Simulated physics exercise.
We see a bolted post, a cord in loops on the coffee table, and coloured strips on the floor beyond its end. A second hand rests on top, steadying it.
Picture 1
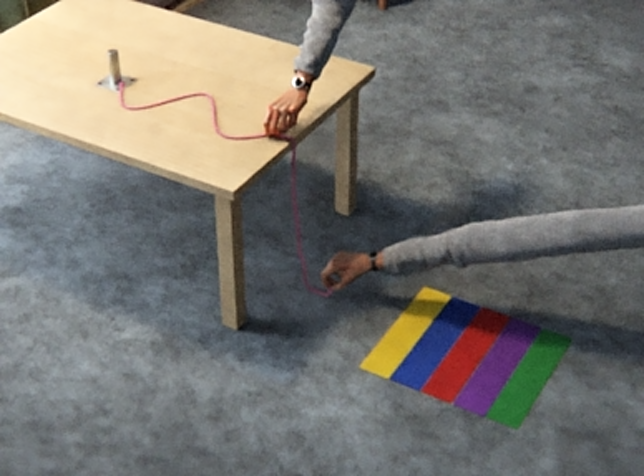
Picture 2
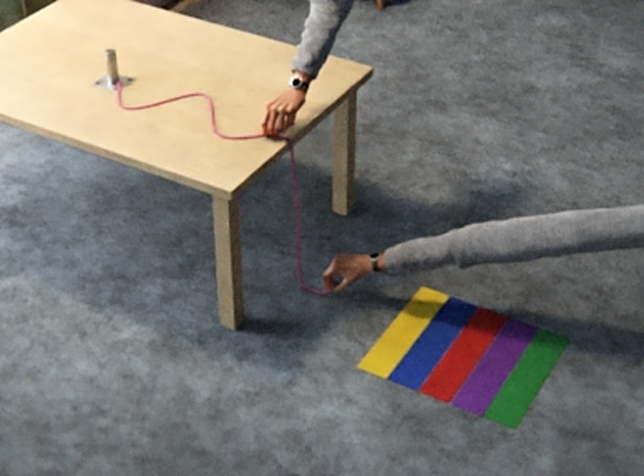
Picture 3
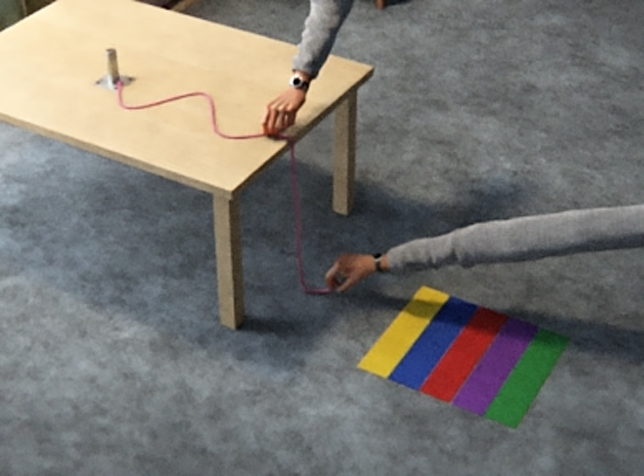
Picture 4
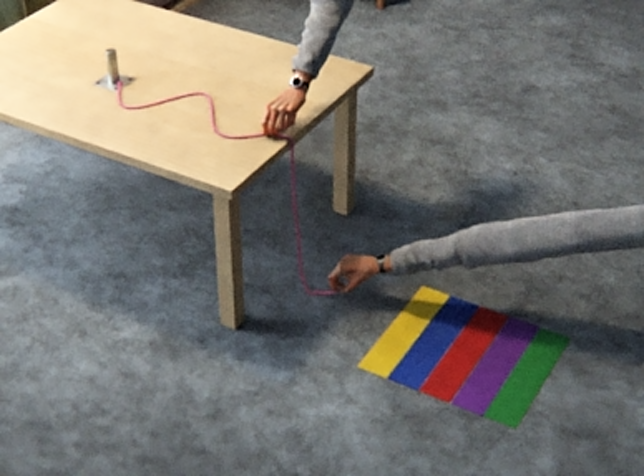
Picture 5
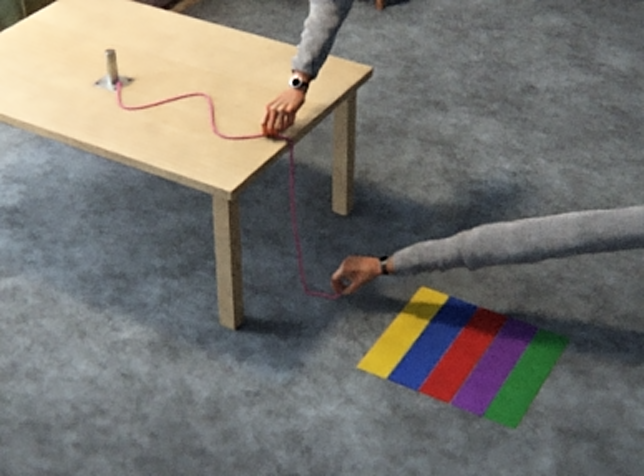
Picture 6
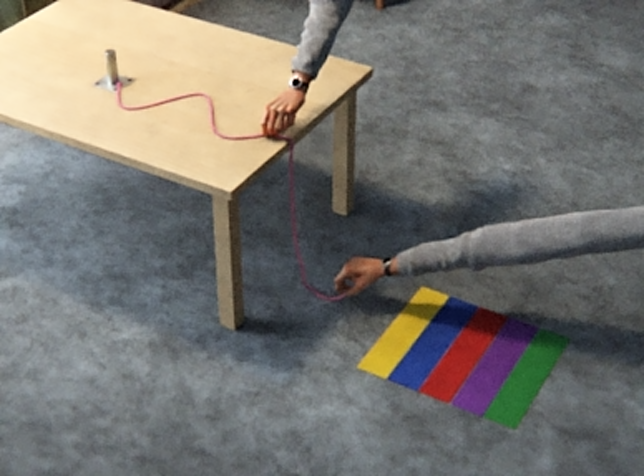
One hand pressed a pink cord at the edge of a wooden table while another, near the floor, drew its hanging end slightly to the right, beside strips of yellow, blue, red, purple and green.
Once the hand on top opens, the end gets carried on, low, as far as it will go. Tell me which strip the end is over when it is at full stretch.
It is over the green strip.
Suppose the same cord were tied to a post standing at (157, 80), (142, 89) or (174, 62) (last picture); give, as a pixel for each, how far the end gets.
First (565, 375), then (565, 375), and last (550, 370).
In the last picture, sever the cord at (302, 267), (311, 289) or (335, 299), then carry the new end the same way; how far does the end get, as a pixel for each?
The pixels come out at around (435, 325), (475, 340) and (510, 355), one per try.
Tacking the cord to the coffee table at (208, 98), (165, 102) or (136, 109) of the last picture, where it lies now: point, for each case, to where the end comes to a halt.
Results: (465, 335); (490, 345); (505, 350).
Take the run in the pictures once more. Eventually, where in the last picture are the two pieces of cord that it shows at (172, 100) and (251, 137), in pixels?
(200, 111) and (323, 173).
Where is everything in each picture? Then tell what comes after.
In the first frame, end (331, 287); yellow (386, 357); blue (416, 369); red (447, 381); purple (479, 394); green (512, 406).
In the second frame, end (333, 288); cord through (120, 103) (189, 95) (214, 127) (277, 136) (297, 201) (299, 267).
In the third frame, end (336, 289).
In the fourth frame, end (339, 290); cord through (120, 102) (190, 95) (214, 126) (278, 136) (294, 200) (300, 267).
In the fifth frame, end (342, 291).
In the sixth frame, end (345, 293); cord through (120, 103) (189, 96) (214, 127) (277, 136) (292, 200) (302, 267).
Soon after, end near (477, 341); over red.
Then, end near (510, 353); over purple.
At full stretch, end near (529, 360); over green. The green one.
